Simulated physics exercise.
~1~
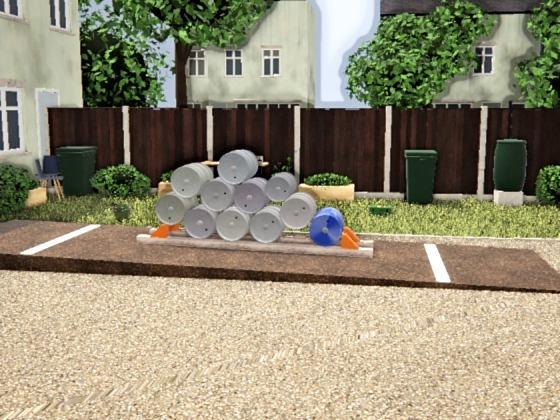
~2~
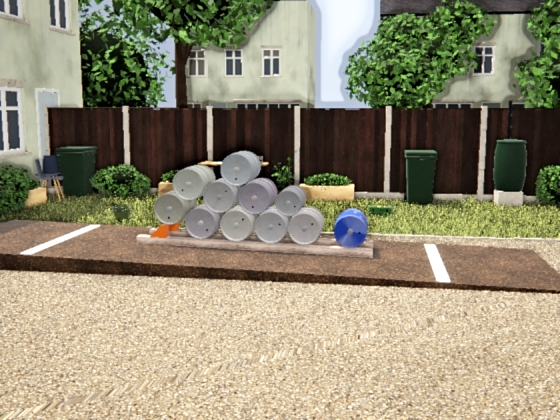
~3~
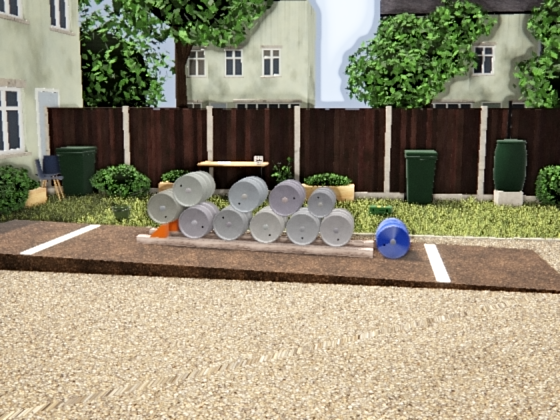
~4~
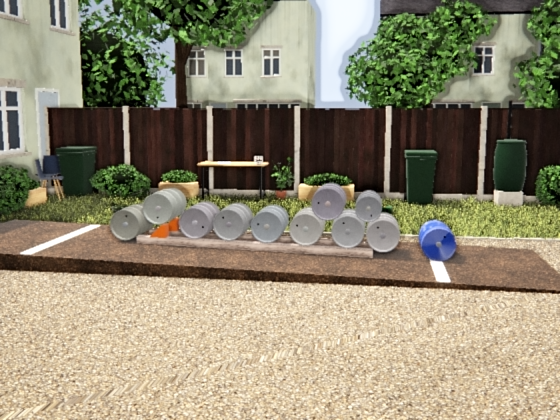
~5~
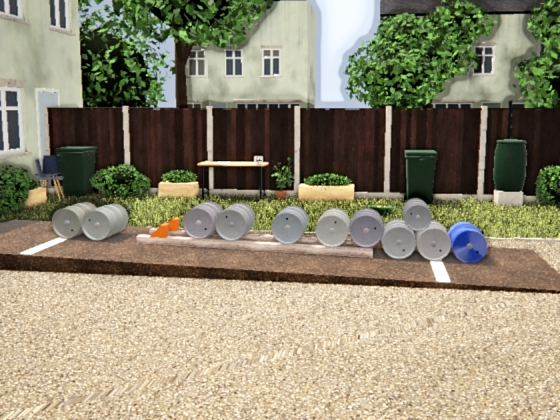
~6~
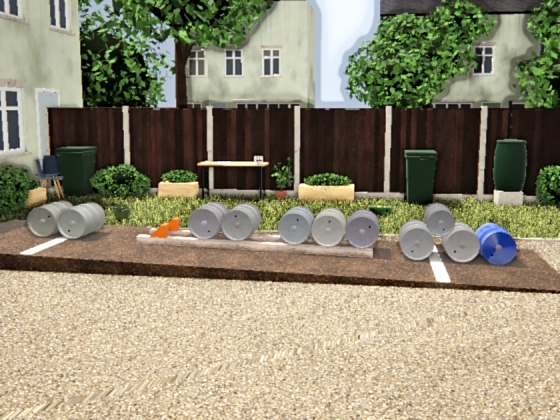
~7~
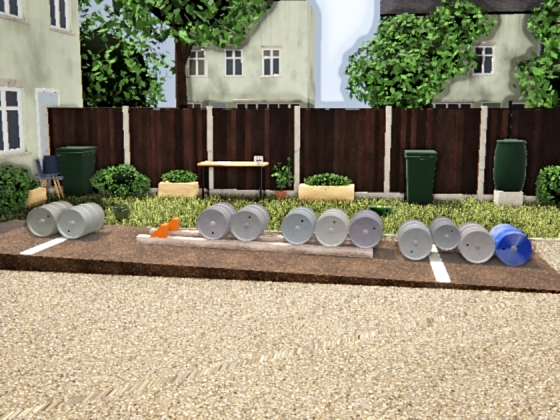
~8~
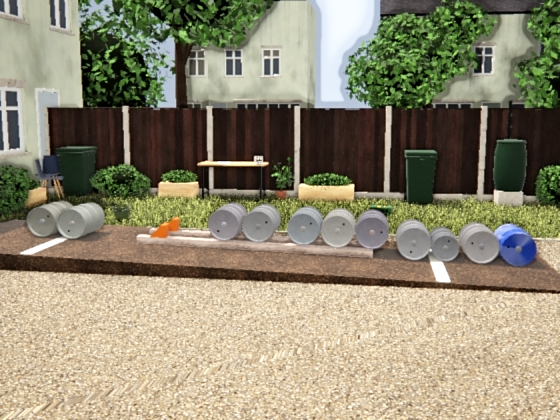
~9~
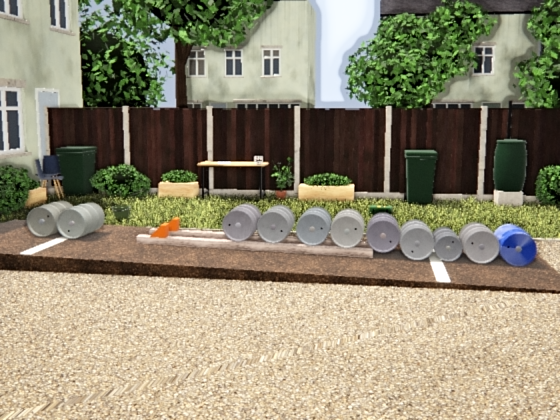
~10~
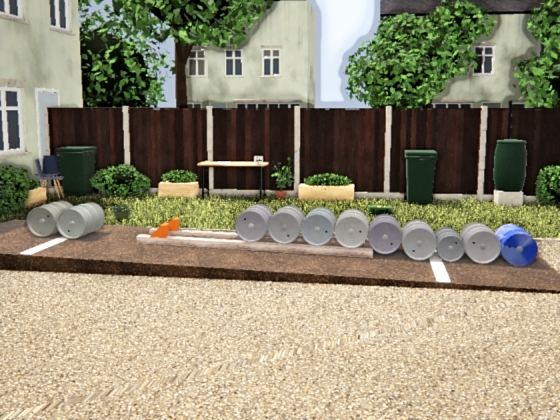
The clip shows metal kegs stacked on low rails before a wooden fence. The right chock disappears and the pile collapses, a blue keg rolling right over a white line while others spread both ways, until two rest at the left and the rest form a row ending with the blue one.
